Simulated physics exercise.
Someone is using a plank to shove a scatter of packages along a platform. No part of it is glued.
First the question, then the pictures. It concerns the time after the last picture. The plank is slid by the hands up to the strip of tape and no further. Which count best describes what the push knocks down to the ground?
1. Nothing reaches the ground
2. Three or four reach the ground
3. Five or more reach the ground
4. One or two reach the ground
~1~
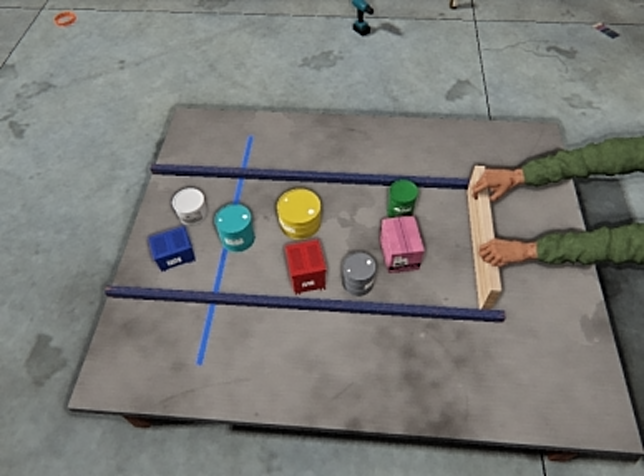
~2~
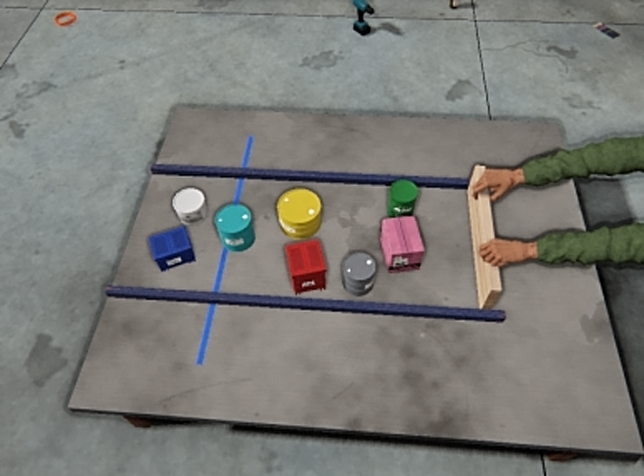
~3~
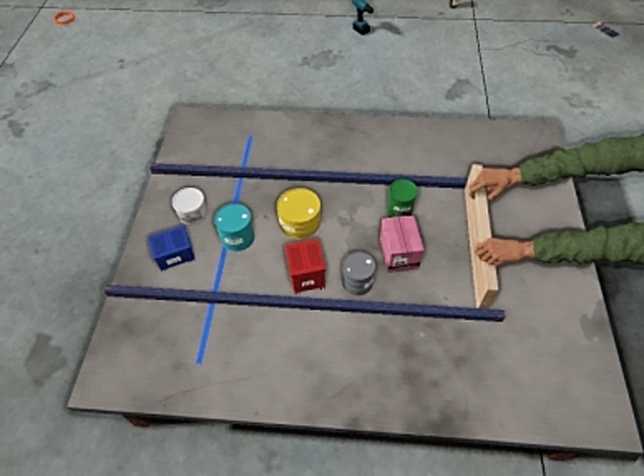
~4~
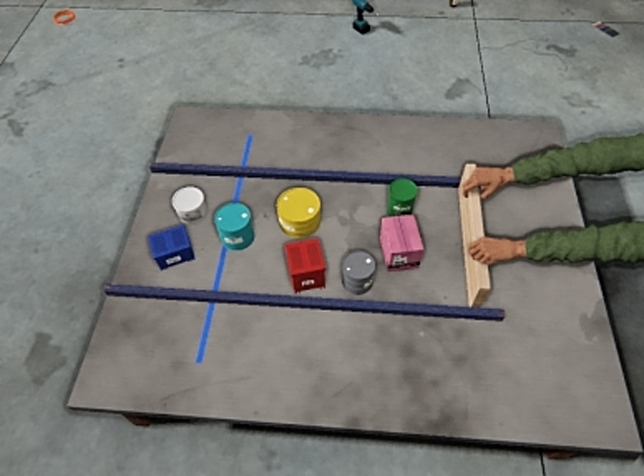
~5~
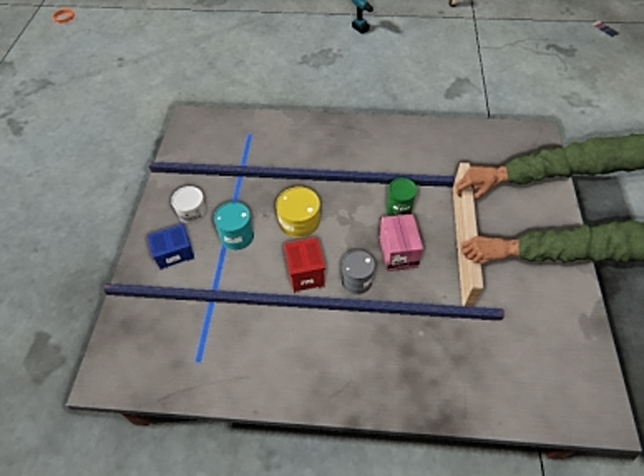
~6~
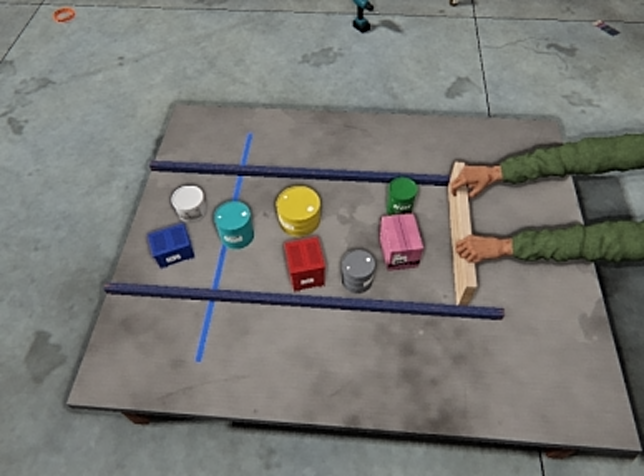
Nothing reaches the ground.
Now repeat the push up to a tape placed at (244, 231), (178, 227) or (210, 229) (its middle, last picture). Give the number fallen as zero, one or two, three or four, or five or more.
Taking the places in the order asked: Not one, then one to two, then none.
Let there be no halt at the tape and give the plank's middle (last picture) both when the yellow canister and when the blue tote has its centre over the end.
The middle is at (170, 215) when it's the yellow canister, and at (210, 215) when it's the blue tote.
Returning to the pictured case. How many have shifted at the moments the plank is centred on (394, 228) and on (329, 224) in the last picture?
At first I count 2, and then 5.
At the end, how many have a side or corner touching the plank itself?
I count 3 of them.
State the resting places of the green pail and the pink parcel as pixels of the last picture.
They end up close to (220, 188) and (208, 231).
Early on, none off yet; blue tote at rest near (172, 246); white pail at rest near (190, 205); turquoise canister at rest near (235, 226).
A while later, none off yet; blue tote at rest near (172, 246); white pail at rest near (190, 205); turquoise canister travelled a little near (219, 233).
Finally, the number that fall off is zero.
